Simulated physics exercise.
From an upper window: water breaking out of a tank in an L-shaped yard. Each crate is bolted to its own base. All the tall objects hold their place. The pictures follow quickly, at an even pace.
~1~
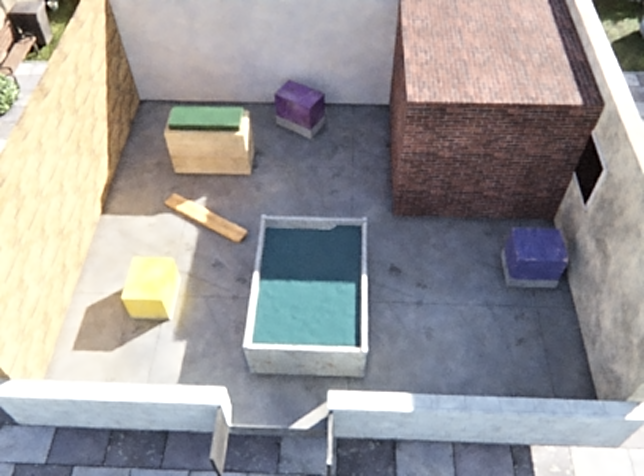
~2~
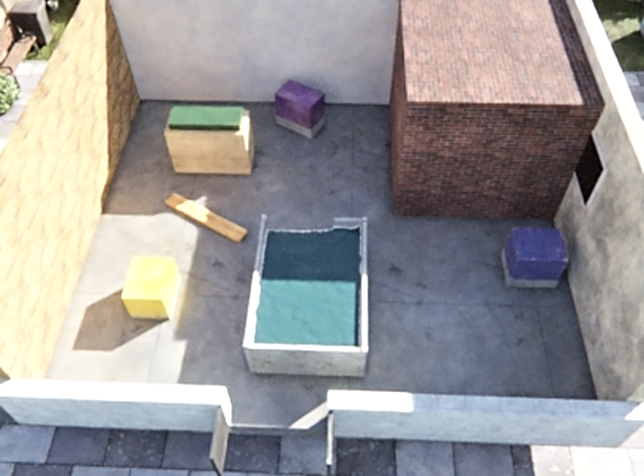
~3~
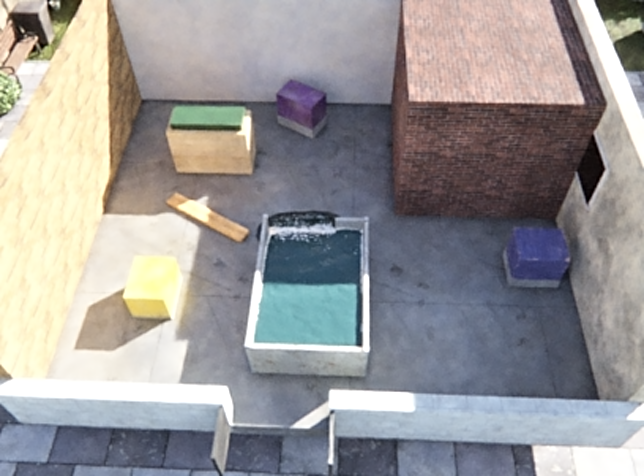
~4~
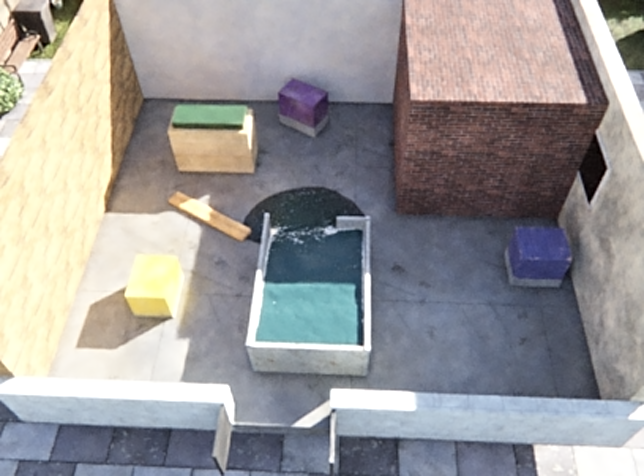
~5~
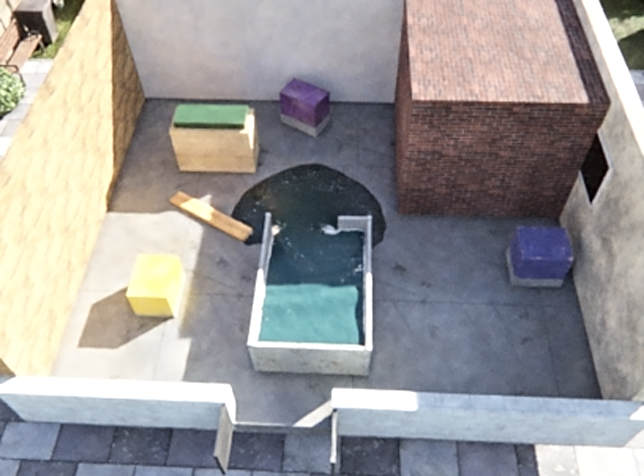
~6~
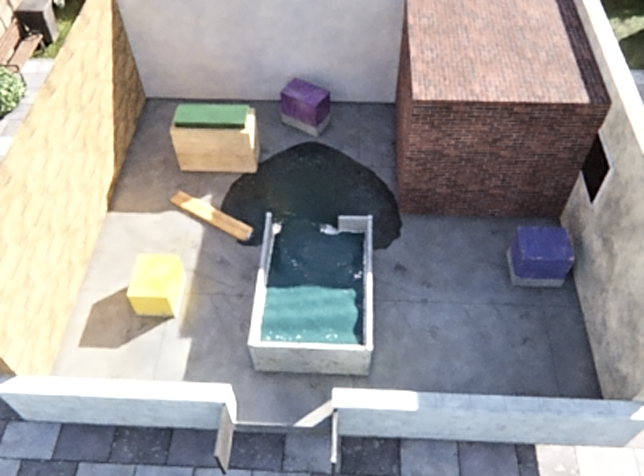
At first, teal water sits still in a pale open tank in a walled yard, with coloured blocks and a brick structure around it. Then water pours through a gap in the tank's far side, and a dark, rounded pool spreads outward across the grey paving while the blocks stay put.
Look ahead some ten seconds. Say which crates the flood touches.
In the end: The yellow crate is soaked; the blue crate keeps dry; the purple crate is soaked.
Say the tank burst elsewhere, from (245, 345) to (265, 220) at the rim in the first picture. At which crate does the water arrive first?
The yellow crate.
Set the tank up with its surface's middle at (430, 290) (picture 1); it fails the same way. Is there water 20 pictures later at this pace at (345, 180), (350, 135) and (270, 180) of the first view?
One after the other: Wet, awash, under water.
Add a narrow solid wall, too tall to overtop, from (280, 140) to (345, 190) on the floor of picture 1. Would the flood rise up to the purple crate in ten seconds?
Purple escapes it.
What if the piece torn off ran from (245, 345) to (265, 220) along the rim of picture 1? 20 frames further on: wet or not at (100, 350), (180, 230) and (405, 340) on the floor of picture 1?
As listed: Wet, flooded, free of water.
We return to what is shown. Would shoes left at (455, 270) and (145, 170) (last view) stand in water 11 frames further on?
As listed: Clear, covered.
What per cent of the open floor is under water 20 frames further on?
Some 40 per cent.
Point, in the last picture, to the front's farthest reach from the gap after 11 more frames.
Near (154, 101).
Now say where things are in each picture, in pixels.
Still water in the tank at (310, 281), in the first picture.
The front is at a hidden place, out from the gap on the tank's far side, in the second picture.
The front is at (330, 216), out from the gap on the tank's far side, in the third picture.
The front is at (320, 190), out from the gap on the tank's far side, in the fourth picture.
The front is at (310, 166), out from the gap on the tank's far side, in the fifth picture.
The front is at (304, 146), out from the gap on the tank's far side, in the sixth picture.
A moment on, water covers 25 % of the floor; the yellow crate not reached, the blue crate not reached, the purple crate water round its plinth.
Next, water covers 30 % of the floor; the yellow crate not reached, the blue crate not reached, the purple crate water round its plinth.
Then, water covers 40 % of the floor; the yellow crate not reached, the blue crate not reached, the purple crate water round its plinth.
Later, water covers 60 % of the floor; the yellow crate water round its plinth, the blue crate not reached, the purple crate water round its plinth.
In the end, water covers 90 % of the floor; the yellow crate was topped, the blue crate stayed above the water, the purple crate was topped.
